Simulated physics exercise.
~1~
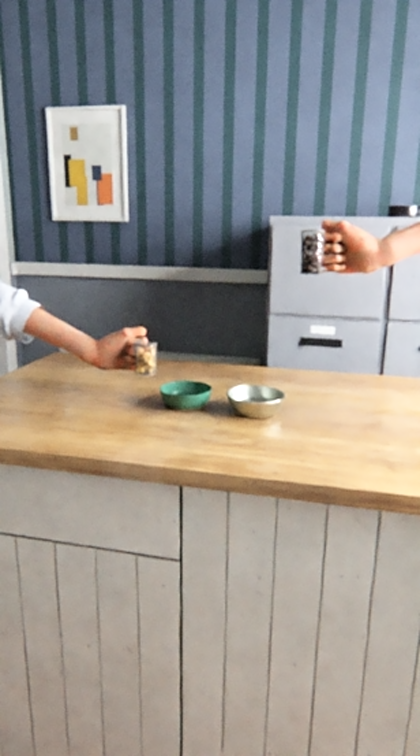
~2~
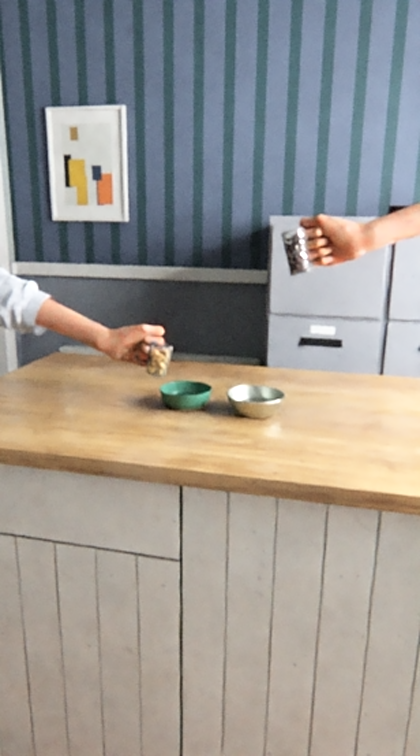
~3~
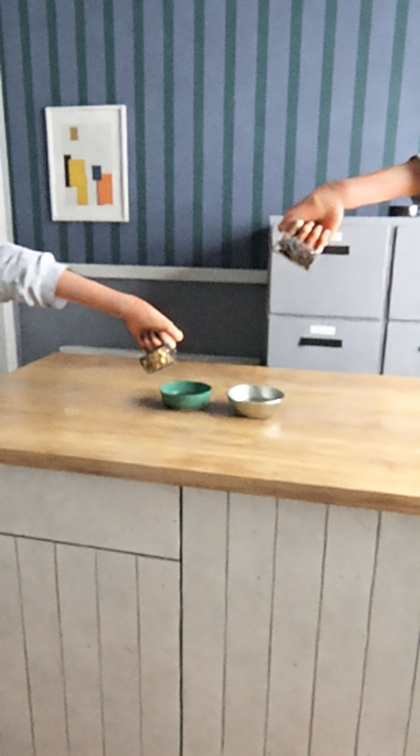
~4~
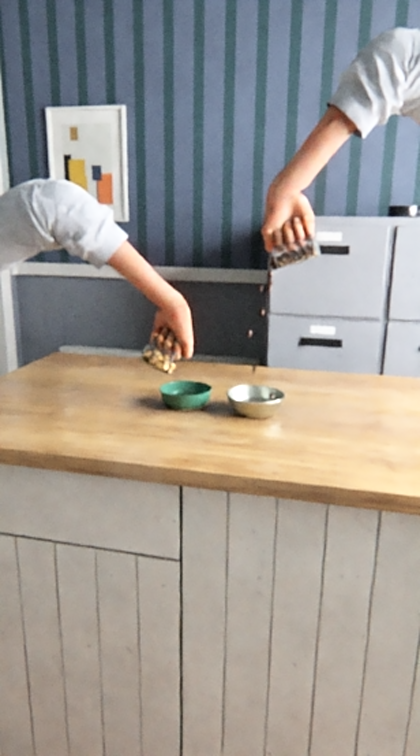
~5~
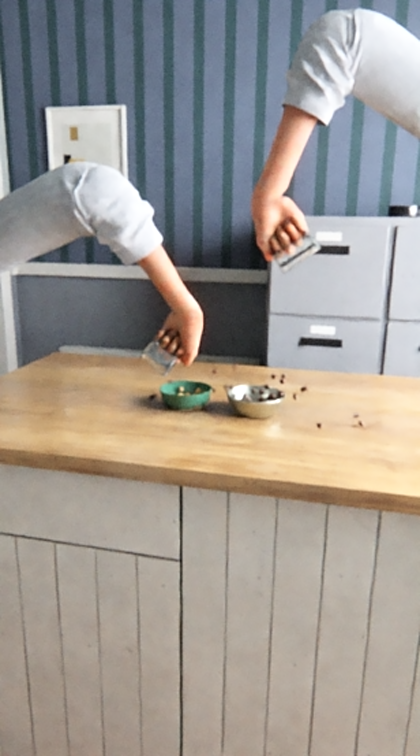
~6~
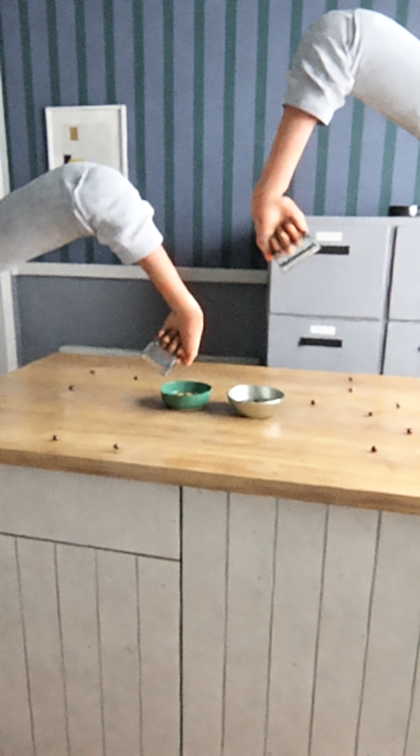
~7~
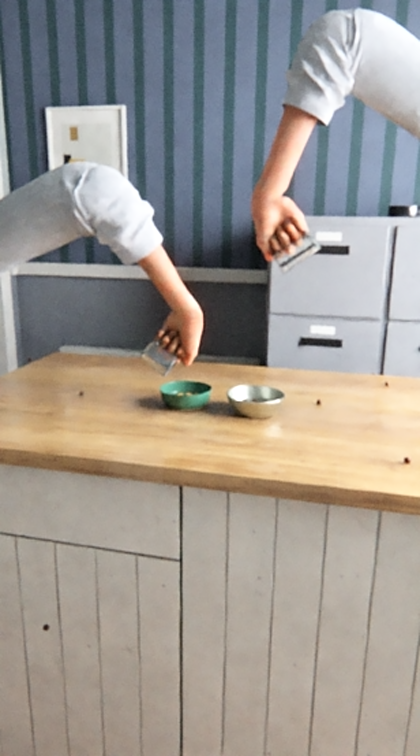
Two hands tipped small cups over two low dishes on a wooden counter until both cups were upside down; the left pieces landed in the green dish, while the dark pieces dropped from higher on the right partly scattered across the counter.
